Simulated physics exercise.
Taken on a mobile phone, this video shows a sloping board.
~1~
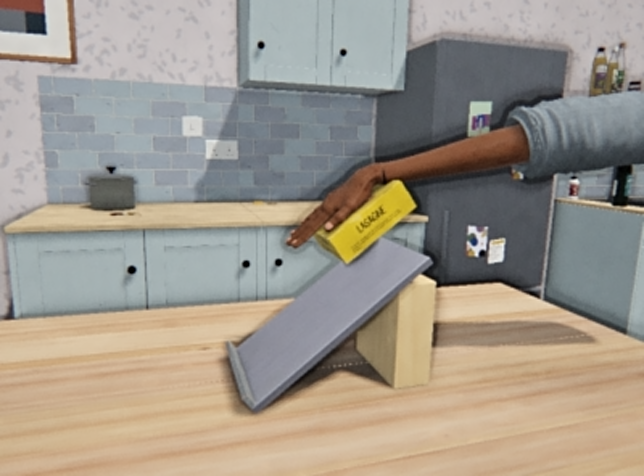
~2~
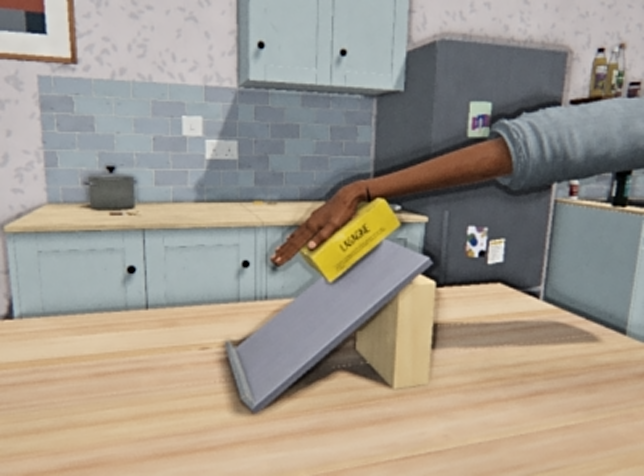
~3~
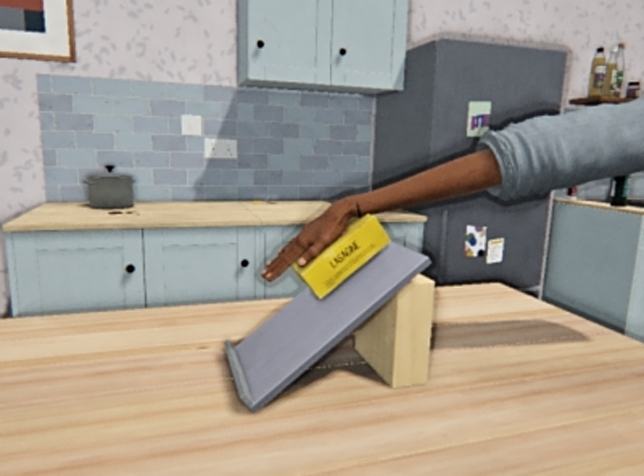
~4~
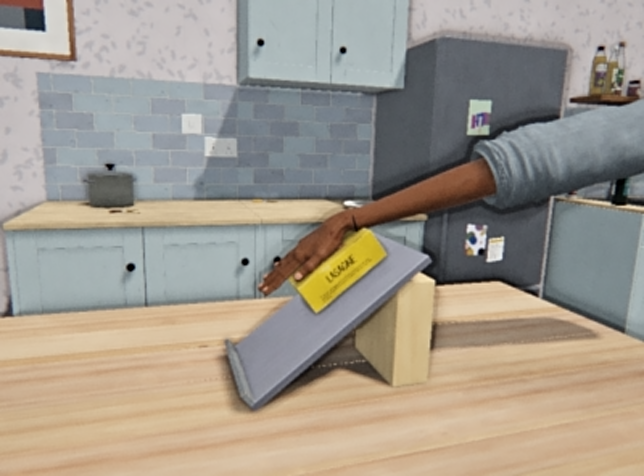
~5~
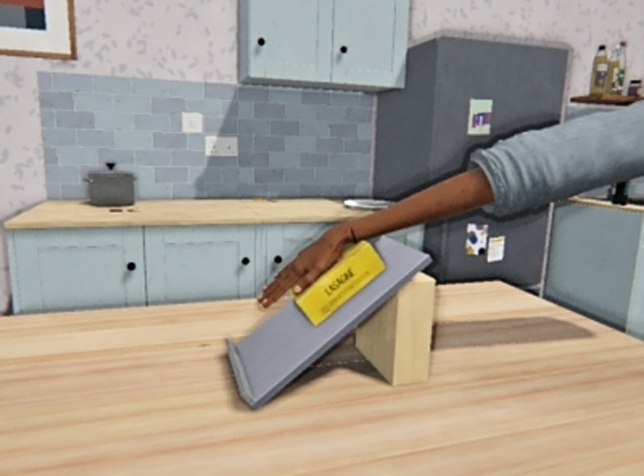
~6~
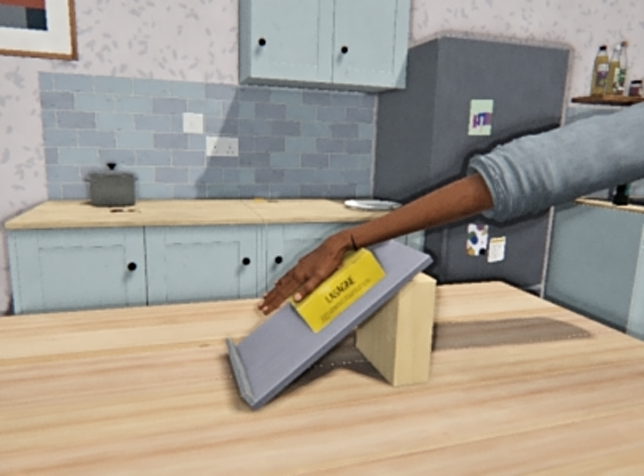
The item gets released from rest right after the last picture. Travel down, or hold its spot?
It heads down.
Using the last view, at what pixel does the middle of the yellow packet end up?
Roughly (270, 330).
Then, 0.20 s on from there, yellow packet shifted a little near (321, 288).
Then, 0.30 s on from there, yellow packet shifted a little near (295, 309).
Then, 0.40 s on from there, yellow packet shifted about its own width near (271, 330).
In the end, moved from the start, yellow packet. At the end, from the last picture's camera, yellow packet near (270, 330). The yellow packet goes downhill.
